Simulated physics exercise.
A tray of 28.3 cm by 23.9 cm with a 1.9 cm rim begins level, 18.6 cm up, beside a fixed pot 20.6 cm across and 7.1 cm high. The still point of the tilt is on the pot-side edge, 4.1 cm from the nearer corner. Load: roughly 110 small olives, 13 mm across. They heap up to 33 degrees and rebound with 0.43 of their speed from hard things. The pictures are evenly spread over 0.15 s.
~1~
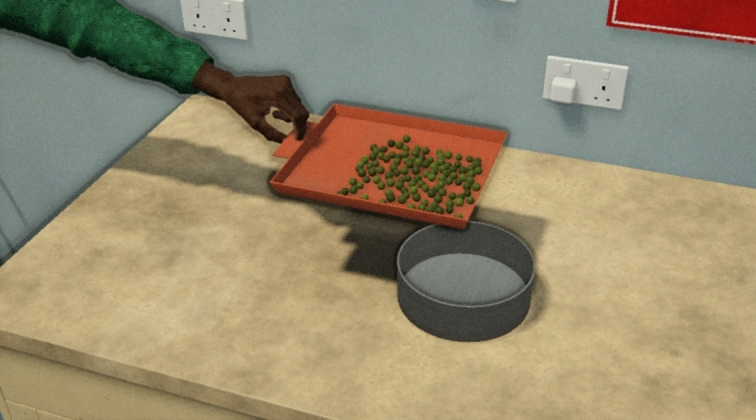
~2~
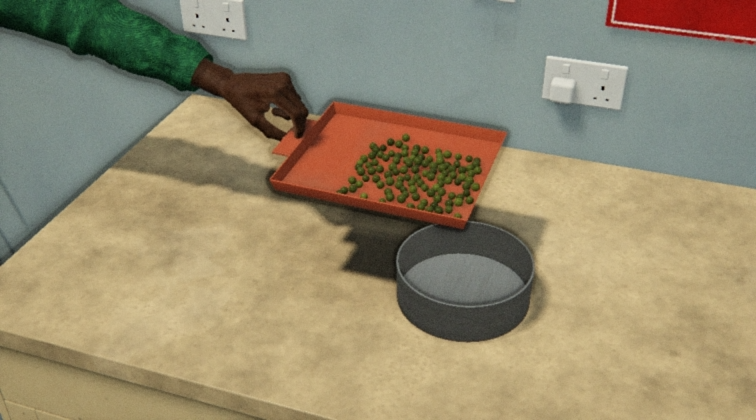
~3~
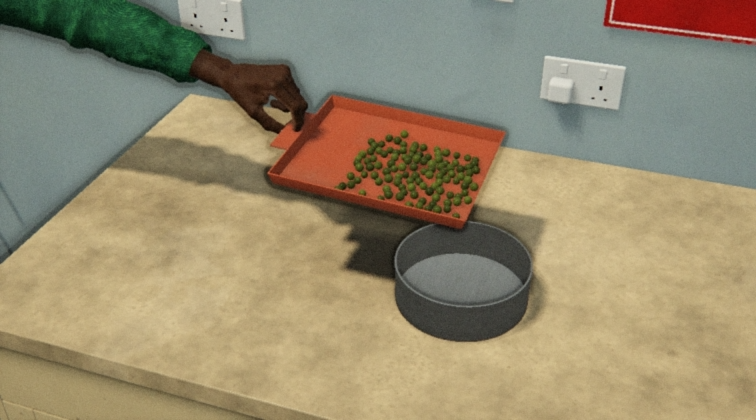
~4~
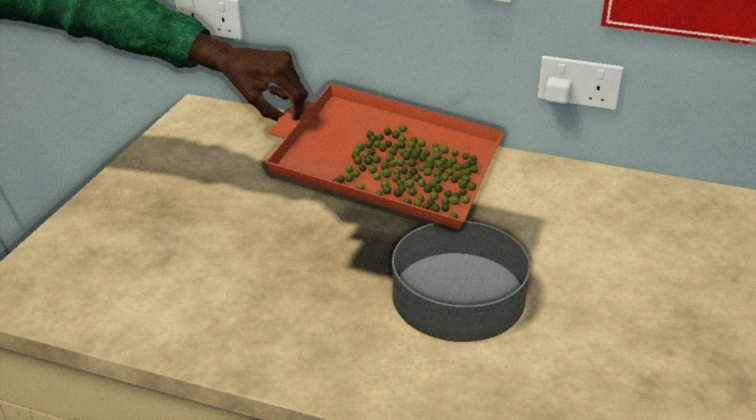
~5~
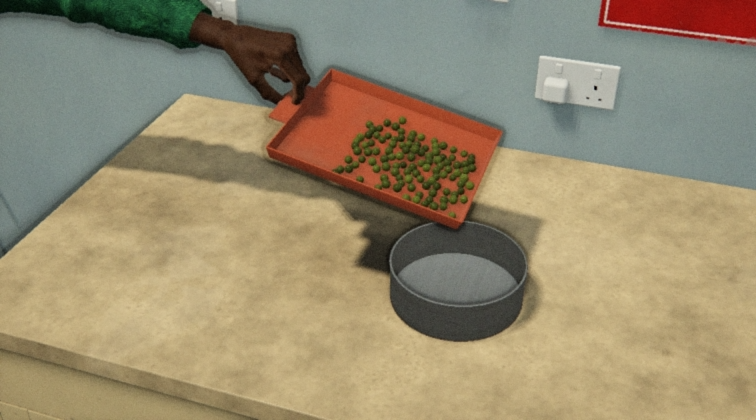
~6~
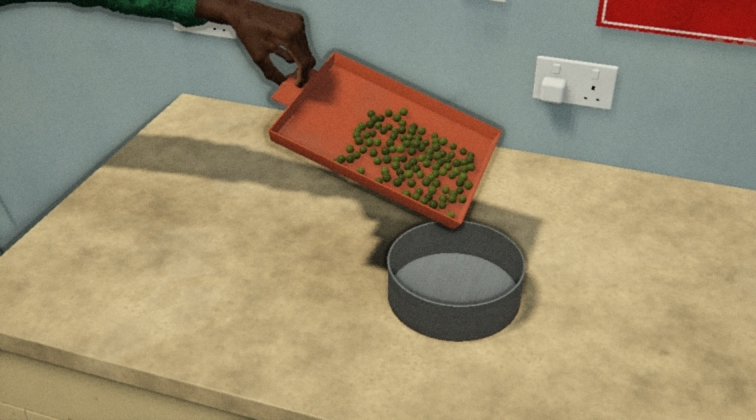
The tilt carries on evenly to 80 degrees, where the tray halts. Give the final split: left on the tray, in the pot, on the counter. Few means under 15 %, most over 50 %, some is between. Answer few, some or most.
Tray: Some, pot: Some, counter: Some.
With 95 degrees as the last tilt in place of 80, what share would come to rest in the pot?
It would be near 50 per cent.
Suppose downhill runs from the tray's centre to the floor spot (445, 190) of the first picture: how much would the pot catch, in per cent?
About 30 per cent.
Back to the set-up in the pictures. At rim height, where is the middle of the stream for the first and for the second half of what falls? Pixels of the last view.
First near (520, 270), later near (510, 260).
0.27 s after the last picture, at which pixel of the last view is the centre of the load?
Near (469, 162).
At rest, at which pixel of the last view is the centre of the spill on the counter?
Around (596, 301).
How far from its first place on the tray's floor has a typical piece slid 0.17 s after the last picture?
Roughly 2 cm.
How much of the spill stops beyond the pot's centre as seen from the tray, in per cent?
Roughly 100 per cent.
Then, 0.17 s after the last picture, tilt 53 degrees; the tray holds 100 %, the pot 0 %.
Then, 0.27 s after the last picture, tilt 73 degrees; the tray holds 100 %, the pot 0 %.
Then, 0.51 s after the last picture, tilt 80 degrees; the tray holds 35 %, the pot 15 %.
In the end, tray 25 %, pot 35 %, counter 40 %.
